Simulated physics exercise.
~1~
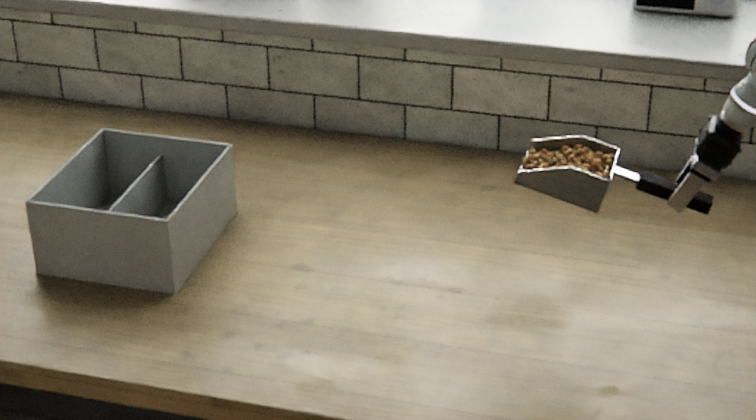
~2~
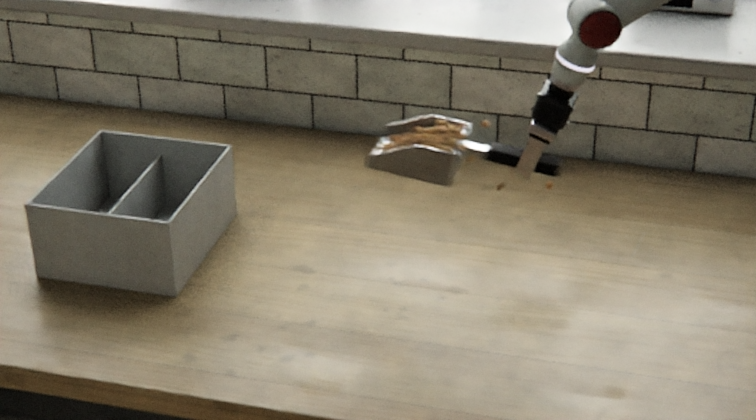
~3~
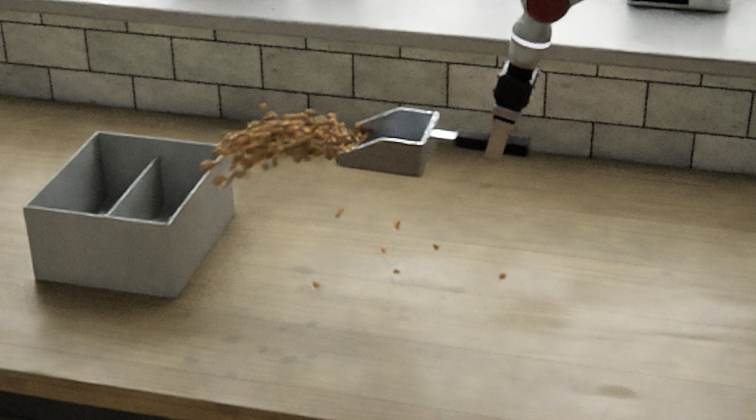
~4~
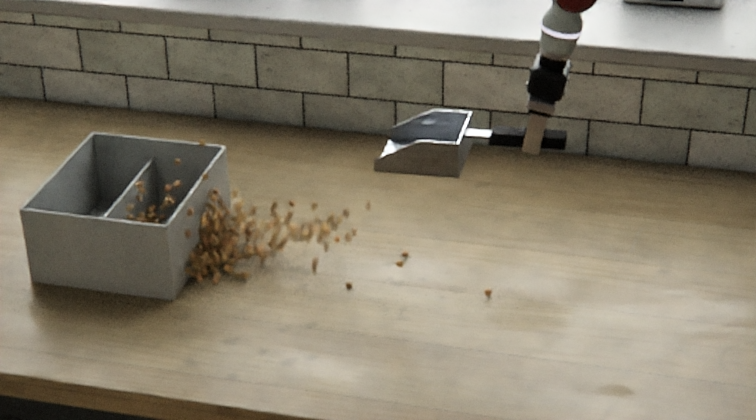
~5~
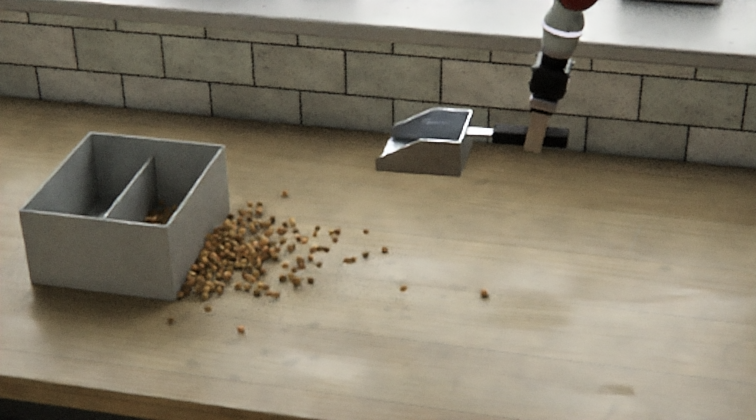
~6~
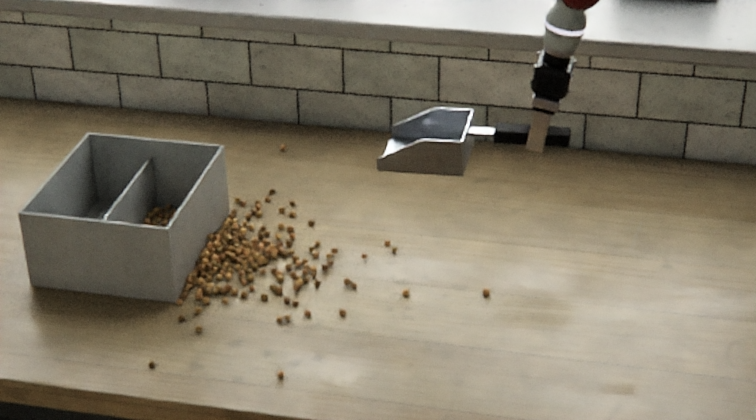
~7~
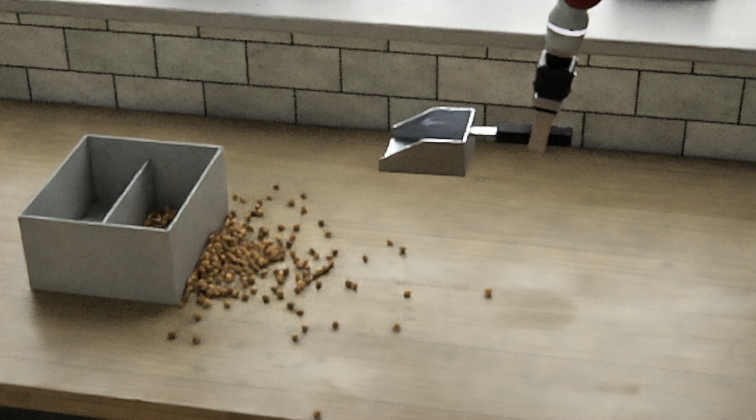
A robot arm swept a scoop of chickpeas left and stopped short, flinging them toward a divided gray bin; some landed inside, but most hit its side or fell short and ended up scattered across the wooden counter beside it.
